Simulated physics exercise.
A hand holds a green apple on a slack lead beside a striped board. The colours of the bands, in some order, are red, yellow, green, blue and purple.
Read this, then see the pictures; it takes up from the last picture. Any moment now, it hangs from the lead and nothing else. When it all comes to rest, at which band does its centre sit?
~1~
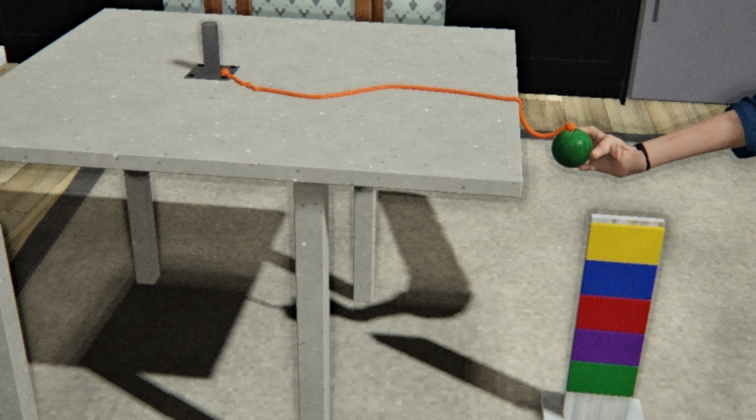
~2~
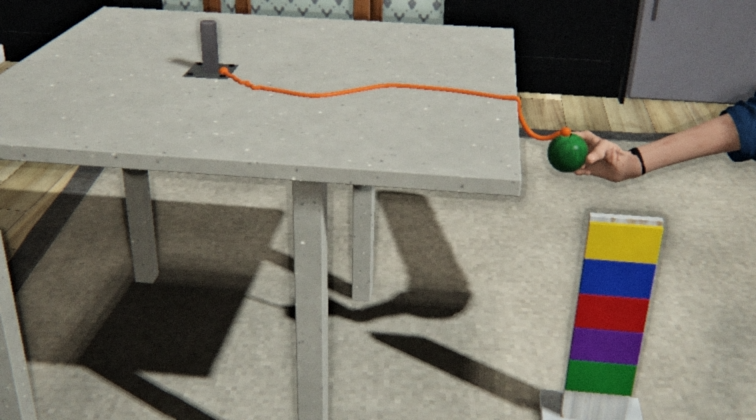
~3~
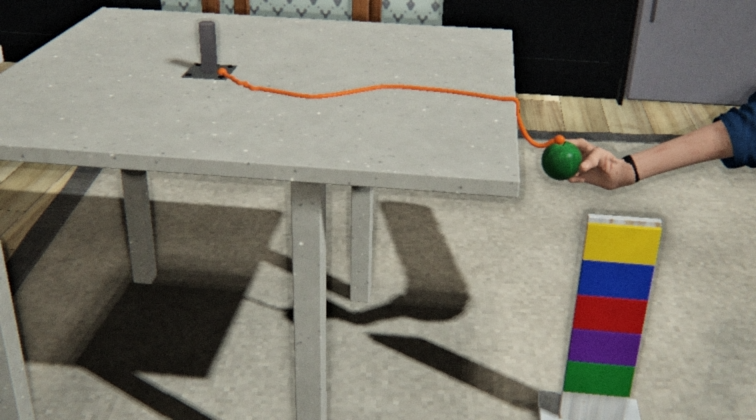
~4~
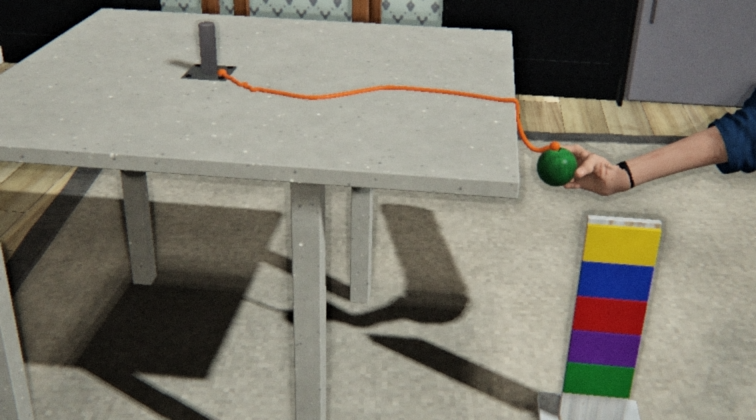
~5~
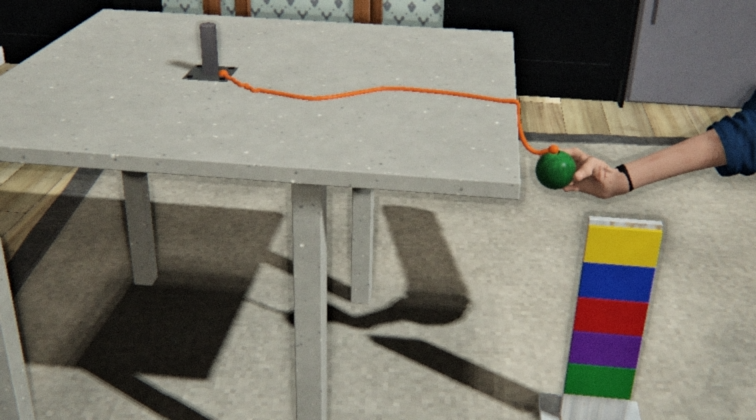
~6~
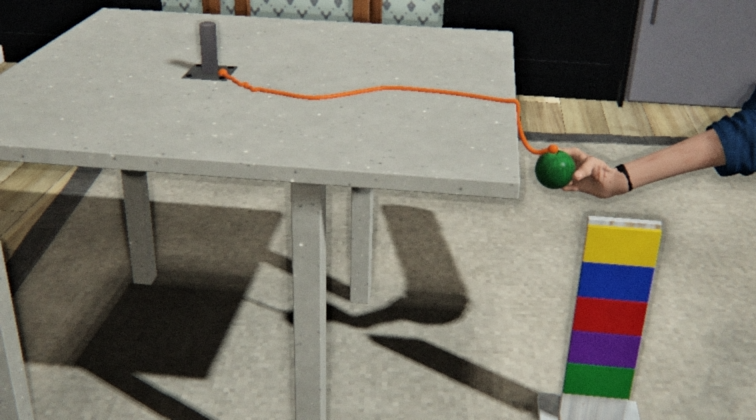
At yellow.
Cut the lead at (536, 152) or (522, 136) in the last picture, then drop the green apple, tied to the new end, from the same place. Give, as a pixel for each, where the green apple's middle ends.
About (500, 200) and (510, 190).
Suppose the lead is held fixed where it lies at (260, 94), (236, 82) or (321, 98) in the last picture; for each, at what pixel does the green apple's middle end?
Those spots come out as (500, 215), (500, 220) and (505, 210).
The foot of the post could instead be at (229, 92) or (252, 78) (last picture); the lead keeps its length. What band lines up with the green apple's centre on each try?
First try: Blue; second try: Blue.
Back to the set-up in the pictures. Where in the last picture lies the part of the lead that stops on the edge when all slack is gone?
It sits at about (475, 97).
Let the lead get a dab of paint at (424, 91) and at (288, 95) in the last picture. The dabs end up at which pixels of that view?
In that view they reach (463, 97) and (323, 83).
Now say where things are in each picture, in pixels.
The first picture shows green apple (572, 148); yellow (625, 245); blue (619, 281); red (613, 315); purple (608, 348); green (602, 380).
The second picture shows green apple (567, 152); lead through (239, 81) (295, 94) (363, 89) (438, 89) (508, 99).
The third picture shows green apple (561, 160).
The fourth picture shows green apple (557, 166); lead through (237, 83) (294, 96) (361, 91) (436, 91) (507, 101).
The fifth picture shows green apple (556, 170).
The sixth picture shows green apple (555, 169); lead through (238, 83) (294, 96) (362, 92) (437, 92) (507, 102).
Soon after, apple near (485, 225); level with yellow.
Then, apple near (513, 232); level with yellow.
At rest, apple near (502, 231); level with yellow. At yellow.
